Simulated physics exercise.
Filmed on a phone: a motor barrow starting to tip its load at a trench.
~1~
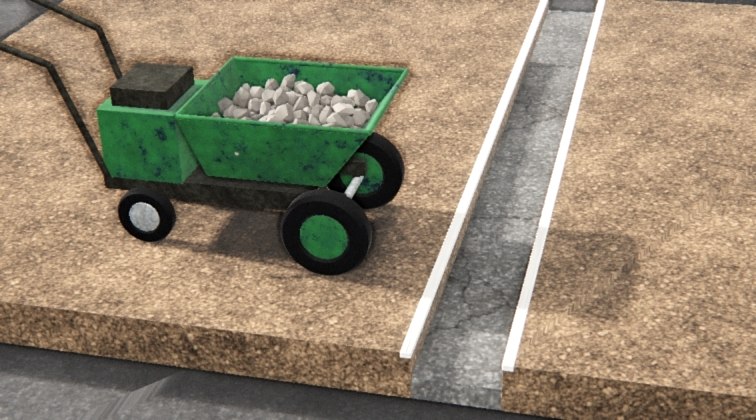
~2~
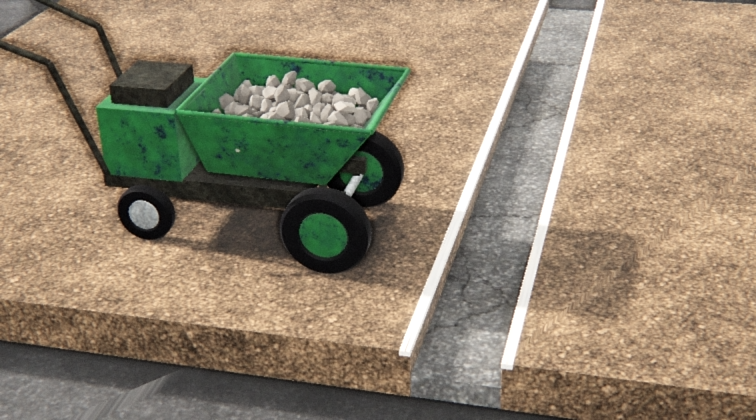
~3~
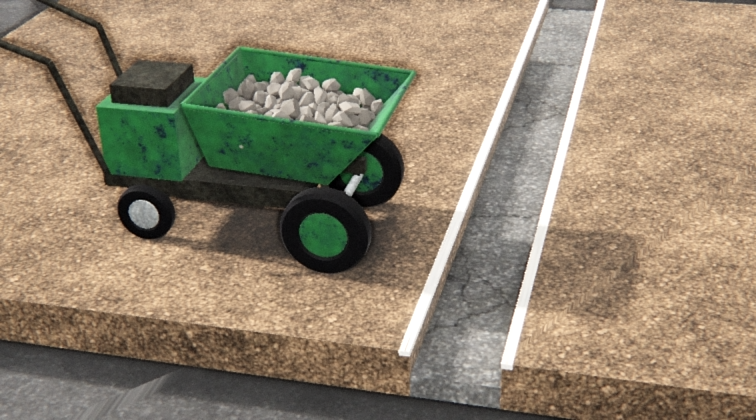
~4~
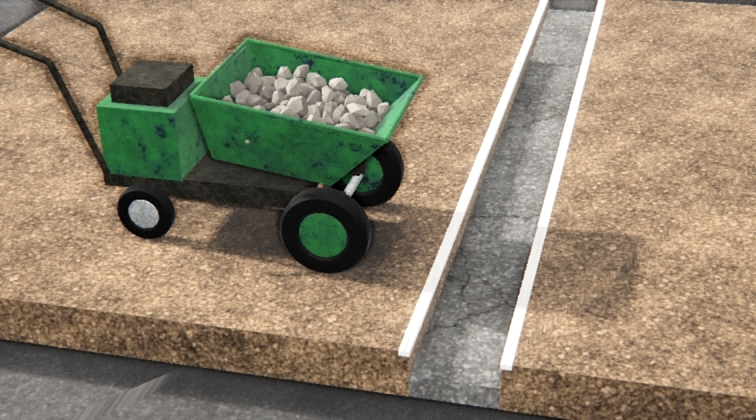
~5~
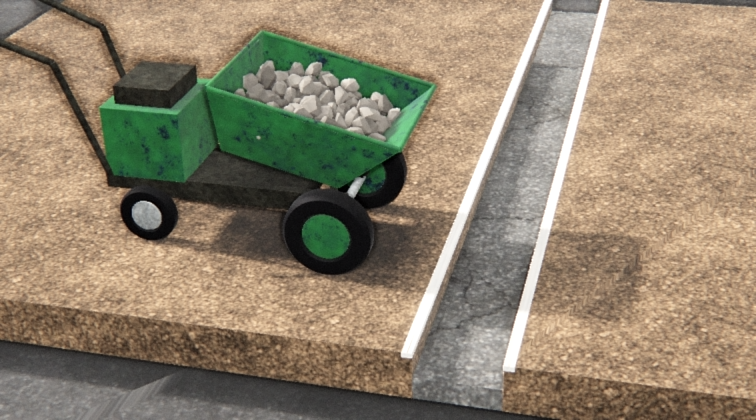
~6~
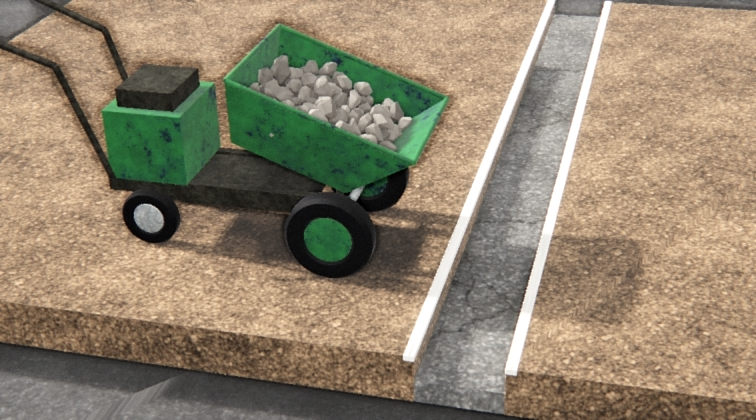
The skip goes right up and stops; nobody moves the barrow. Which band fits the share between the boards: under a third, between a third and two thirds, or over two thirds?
In the trench: Over two thirds.
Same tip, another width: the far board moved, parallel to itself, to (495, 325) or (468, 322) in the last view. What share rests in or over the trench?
Near 60 % and 30 %.
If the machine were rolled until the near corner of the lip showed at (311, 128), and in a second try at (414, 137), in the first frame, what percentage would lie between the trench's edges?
In turn 60 and 40 in a hundred.
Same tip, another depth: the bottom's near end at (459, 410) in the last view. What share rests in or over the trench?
Some 100 per cent.
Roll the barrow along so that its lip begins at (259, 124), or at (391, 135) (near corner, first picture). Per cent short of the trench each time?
About 60 and 0 per cent.
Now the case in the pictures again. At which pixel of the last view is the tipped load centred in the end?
Close to (501, 259).
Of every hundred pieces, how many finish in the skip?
Close to 10 per cent.
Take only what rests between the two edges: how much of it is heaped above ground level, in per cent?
Near 30 %.
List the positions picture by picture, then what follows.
Lip of the skip at (369, 133), level; top of the load at (283, 111), broken stones; first edge of the trench at (421, 313); far edge at (518, 325), the trench over half as wide as the skip, and shallow for its width, in the first picture.
Lip of the skip at (371, 132), tipped barely; top of the load at (284, 108), in the second picture.
Lip of the skip at (377, 135), tipped barely; top of the load at (289, 106), in the third picture.
Lip of the skip at (386, 141), tipped a little; top of the load at (278, 100), in the fourth picture.
Lip of the skip at (400, 150), tipped a little; top of the load at (272, 100), in the fifth picture.
Lip of the skip at (413, 163), tipped clearly; top of the load at (294, 86); first edge of the trench at (424, 316); far edge at (522, 329), in the sixth picture.
Soon, skip tipped steeply; all in the skip.
A while on, skip tipped steeply; nearly all in the skip; a small part in or heaped over the trench; a stray few falling.
Towards the end, skip tipped right over; about a quarter in the skip; about two thirds in or heaped over the trench; a small part beyond it.
Finally, skip tipped right over; a small part in the skip; most in or heaped over the trench; a small part beyond it.
